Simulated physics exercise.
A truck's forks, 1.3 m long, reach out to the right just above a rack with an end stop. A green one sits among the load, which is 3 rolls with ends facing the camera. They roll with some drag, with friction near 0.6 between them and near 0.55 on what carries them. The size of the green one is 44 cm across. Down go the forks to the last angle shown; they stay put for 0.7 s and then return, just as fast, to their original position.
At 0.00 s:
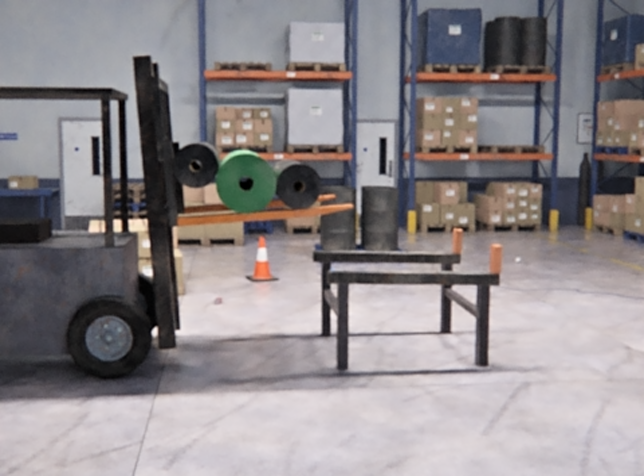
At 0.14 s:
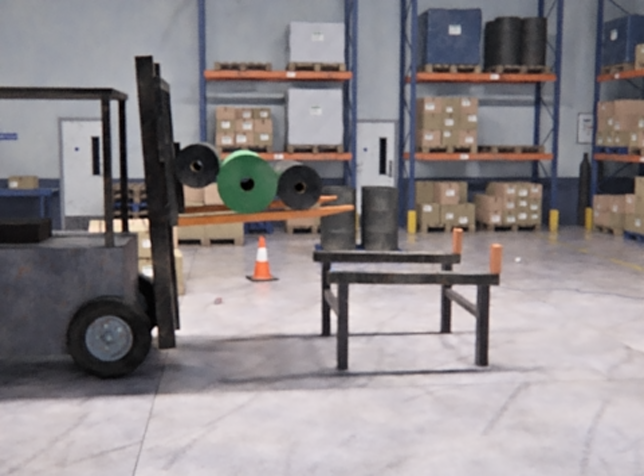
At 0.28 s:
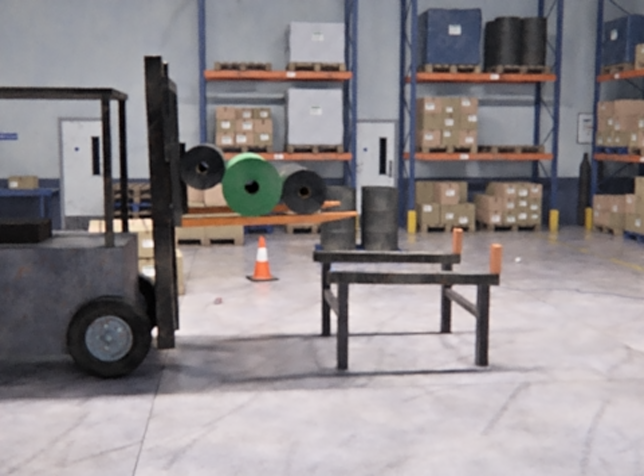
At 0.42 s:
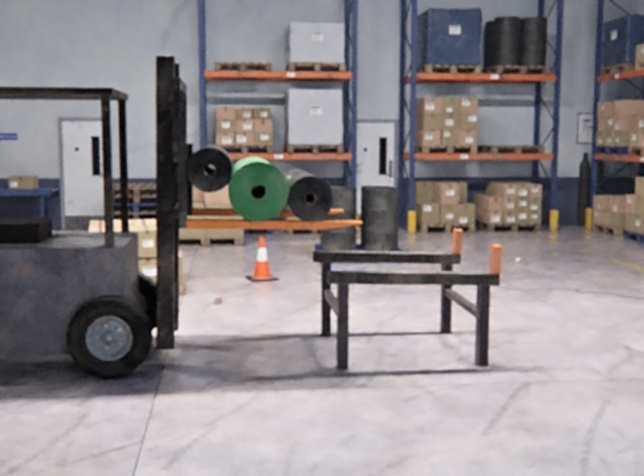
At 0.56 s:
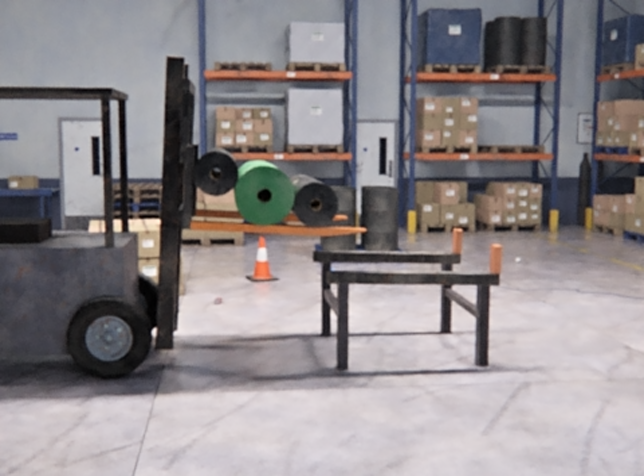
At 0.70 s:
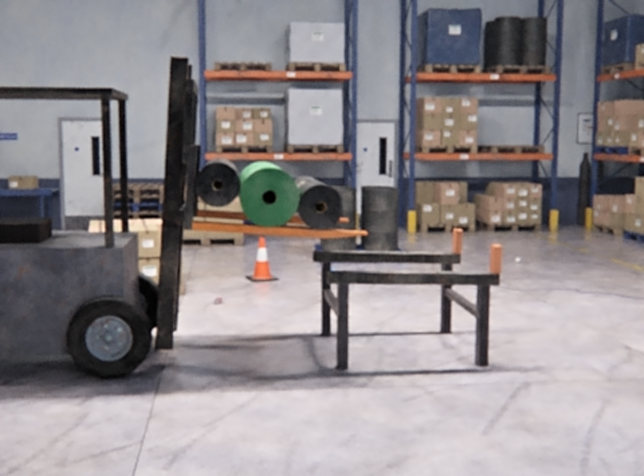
A green roll between two black ones rode on a forklift's orange forks as the forks slowly tilted from slightly upward to slightly downward, and the rolls shifted a little to the right.
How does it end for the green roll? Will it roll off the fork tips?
As for green, it is held.
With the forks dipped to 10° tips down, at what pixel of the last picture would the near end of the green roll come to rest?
(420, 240), roughly.
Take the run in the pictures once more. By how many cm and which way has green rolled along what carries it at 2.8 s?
Green 45 right.
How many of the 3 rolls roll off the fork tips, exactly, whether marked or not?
Exactly 1.
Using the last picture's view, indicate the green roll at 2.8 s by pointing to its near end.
I'd point to somewhere near (310, 179).
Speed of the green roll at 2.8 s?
It's travelling at about 0.0 m/s.
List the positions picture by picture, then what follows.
Green at (246, 183); forks 4° tips up; tips at (348, 207); 2 of the 3 lie directly on the forks, in the first picture.
Green at (247, 184); forks 3° tips up, in the second picture.
Green at (252, 187); forks 2° tips up, in the third picture.
Green at (258, 192); forks 1° tips down; tips at (357, 223), in the fourth picture.
Green at (264, 196); forks 3° tips down, in the fifth picture.
Green at (269, 197); forks 4° tips down; tips at (362, 233), in the sixth picture.
After 2.8 s, green is on the forks, 30 cm from the tips; 1 of 3 has left the forks.
At rest (5.8 s), green is on the forks, 75 cm from the tips; 1 of 3 has left the forks.
